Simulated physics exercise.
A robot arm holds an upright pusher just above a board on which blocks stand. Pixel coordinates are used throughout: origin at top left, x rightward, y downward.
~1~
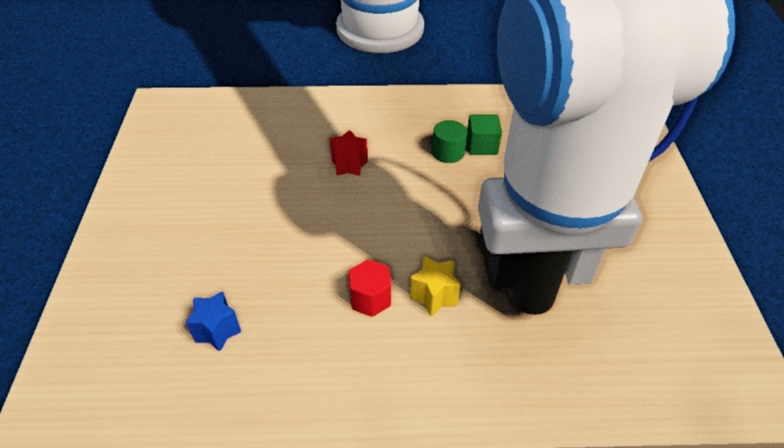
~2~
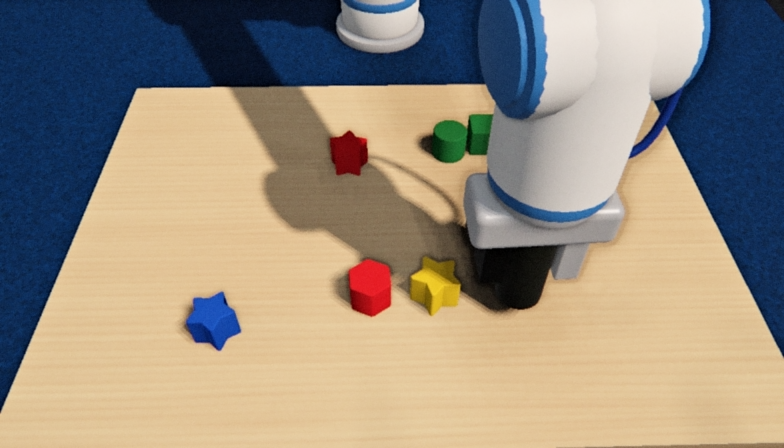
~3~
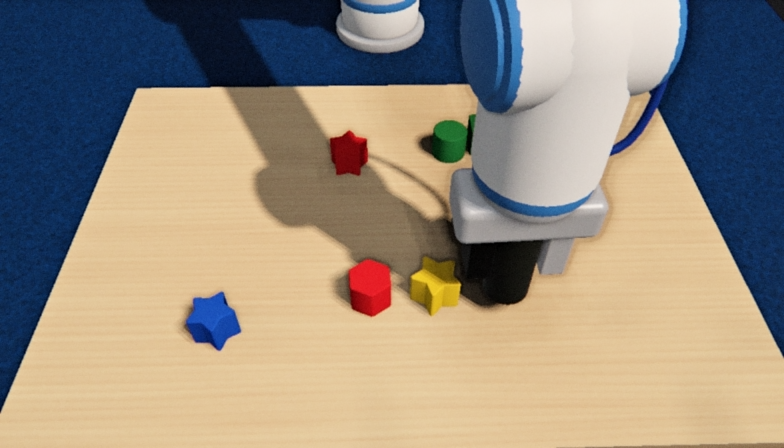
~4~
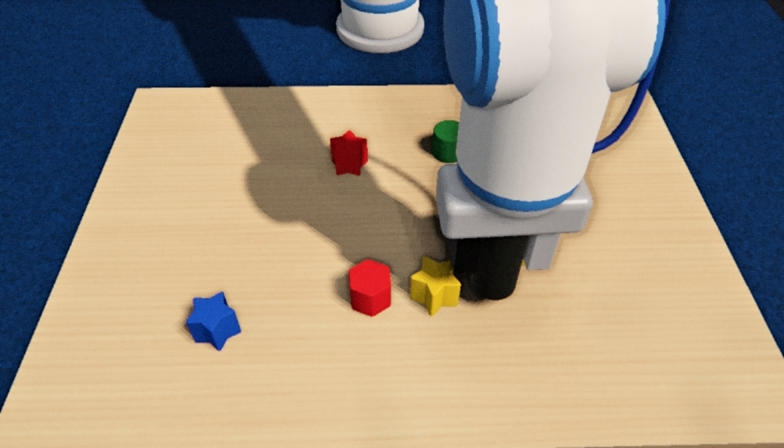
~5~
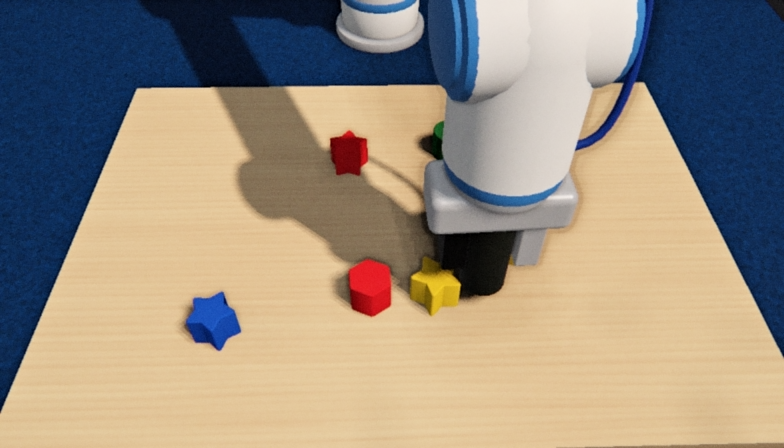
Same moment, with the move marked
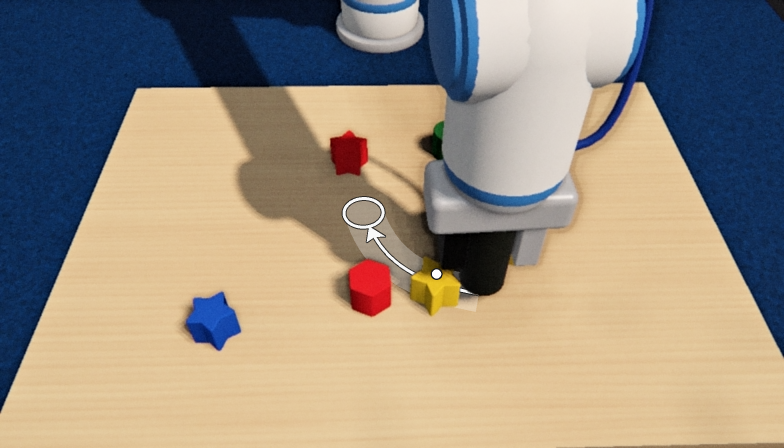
A large white and blue robot arm holding a black upright pusher looms over the right side of a pale wooden board on a blue surface, seen from above at an angle. A blue star stands at left, a red hexagonal block and yellow star near the centre, and a dark red star and green blocks behind. The arm glides steadily left toward the yellow star, progressively covering the green blocks, while the blocks and camera stay still.
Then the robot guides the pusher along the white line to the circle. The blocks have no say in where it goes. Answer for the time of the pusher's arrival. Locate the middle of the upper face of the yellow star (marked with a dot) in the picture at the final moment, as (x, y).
Located at (384, 272).
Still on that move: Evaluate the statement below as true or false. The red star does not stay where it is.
Answer: False.
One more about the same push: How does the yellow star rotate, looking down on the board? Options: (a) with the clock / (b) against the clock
Letter b.
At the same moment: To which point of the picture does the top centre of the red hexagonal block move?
In the picture, that point is around (343, 283).
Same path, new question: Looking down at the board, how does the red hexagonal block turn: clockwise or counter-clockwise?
It swings round clockwise.
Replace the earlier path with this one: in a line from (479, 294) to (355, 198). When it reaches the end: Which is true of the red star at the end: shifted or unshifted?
It is still on its spot.
Drawn move, from (479, 294) by way of (424, 279) and (383, 249) to (364, 213); the dot is on the yellow star.
The first path, step by step. One third of the way, pusher (425, 263); red hexagonal block (350, 279), turned 20° clockwise; yellow star (392, 274), turned 25° anticlockwise.
Two thirds of the way, pusher (382, 232); red hexagonal block (343, 283), turned 25° clockwise; yellow star (384, 272), turned 55° anticlockwise.
At the end, pusher (363, 197); red star still; red hexagonal block (343, 283), turned 25° clockwise; yellow star (384, 272), turned 55° anticlockwise; yellow half-round block still.
